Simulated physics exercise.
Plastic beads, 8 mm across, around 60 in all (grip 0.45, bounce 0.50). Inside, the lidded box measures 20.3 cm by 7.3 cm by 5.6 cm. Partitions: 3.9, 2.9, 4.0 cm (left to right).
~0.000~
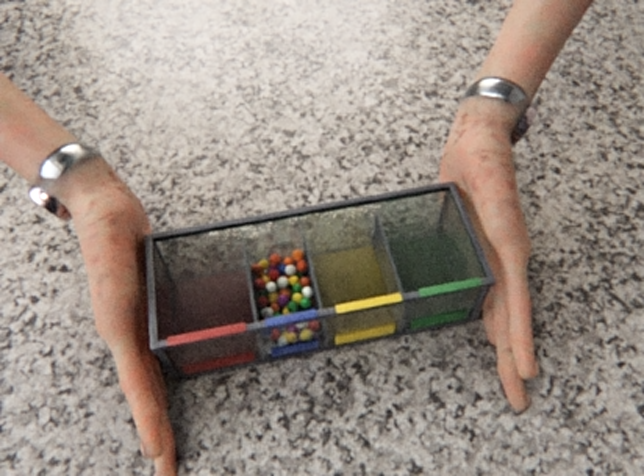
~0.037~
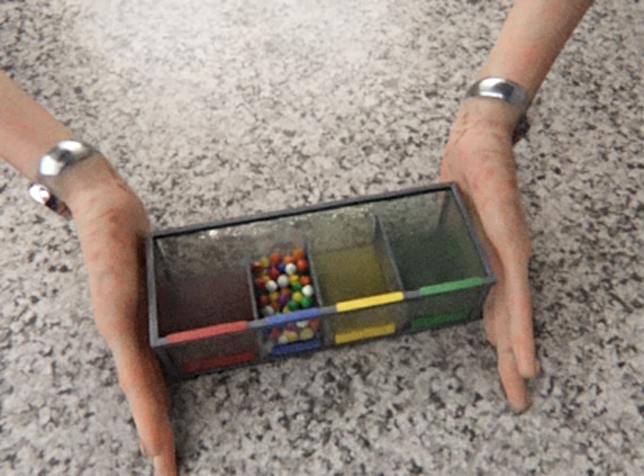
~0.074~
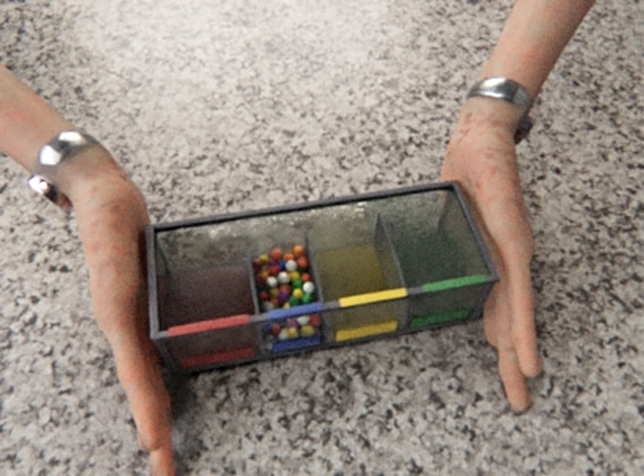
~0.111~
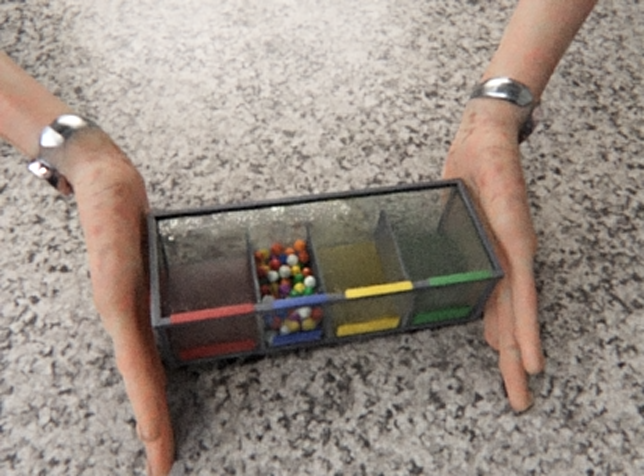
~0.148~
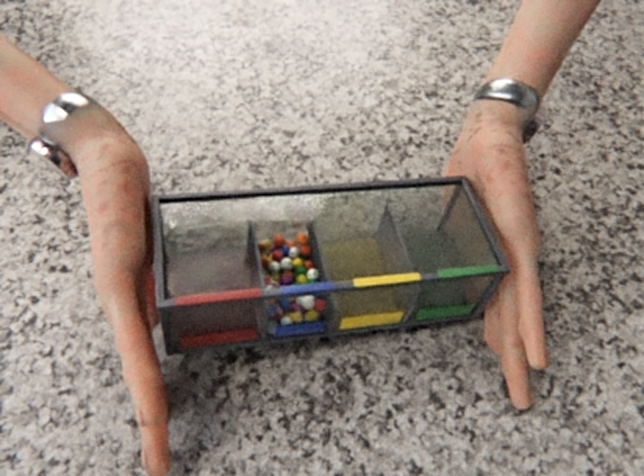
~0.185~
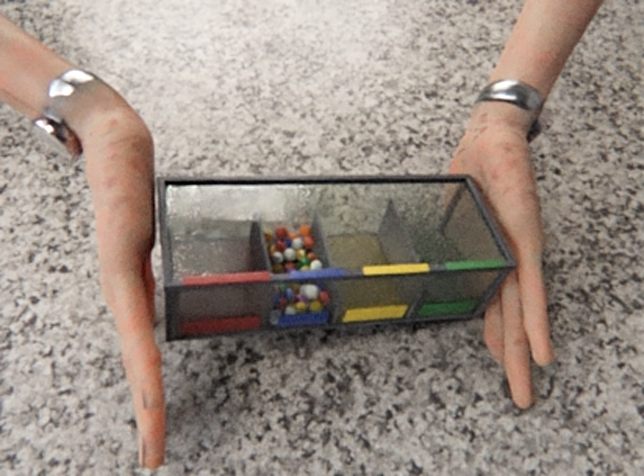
On a speckled stone surface, two hands with silver bracelets tilting a clear four-section box, multicoloured beads staying in the blue-marked section.
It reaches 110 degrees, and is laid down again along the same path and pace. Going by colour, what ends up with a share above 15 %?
Red under, blue under, green over, yellow over.
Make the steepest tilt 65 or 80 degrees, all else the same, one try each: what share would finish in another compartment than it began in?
Some 5 and 30 per cent.
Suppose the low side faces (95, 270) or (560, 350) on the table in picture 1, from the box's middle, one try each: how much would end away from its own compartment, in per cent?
About 50 and 100 per cent.
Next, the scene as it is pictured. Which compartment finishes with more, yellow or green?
The green compartment.
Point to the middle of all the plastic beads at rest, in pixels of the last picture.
At about (398, 258).
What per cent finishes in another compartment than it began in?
Roughly 100 per cent.
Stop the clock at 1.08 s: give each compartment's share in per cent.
Red 0; blue 50; green 20; yellow 30.
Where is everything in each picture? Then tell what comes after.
In the first picture, box tilt 0 degrees, front corners at (159, 343) and (487, 280); blue 100 %.
In the second picture, box tilt 1 degrees, front corners at (159, 341) and (488, 279).
In the third picture, box tilt 3 degrees, front corners at (159, 334) and (491, 277).
In the fourth picture, box tilt 6 degrees, front corners at (161, 321) and (496, 273), lowest corner right back.
In the fifth picture, box tilt 10 degrees, front corners at (165, 303) and (502, 268), lowest corner right back.
In the sixth picture, box tilt 14 degrees, front corners at (171, 282) and (508, 263), lowest corner right back; blue 100 %. The box's pace is about 115 degrees a second.
After 1.08 s, tilt 110 degrees; blue 50 %, green 20 %, yellow 30 %.
After 1.68 s, tilt 49 degrees; green 55 %, yellow 45 %.
After 2.32 s, tilt 0 degrees; green 55 %, yellow 45 %.
By 3.0 s all is still; red 0 %, blue 0 %, green 55 %, yellow 45 %.
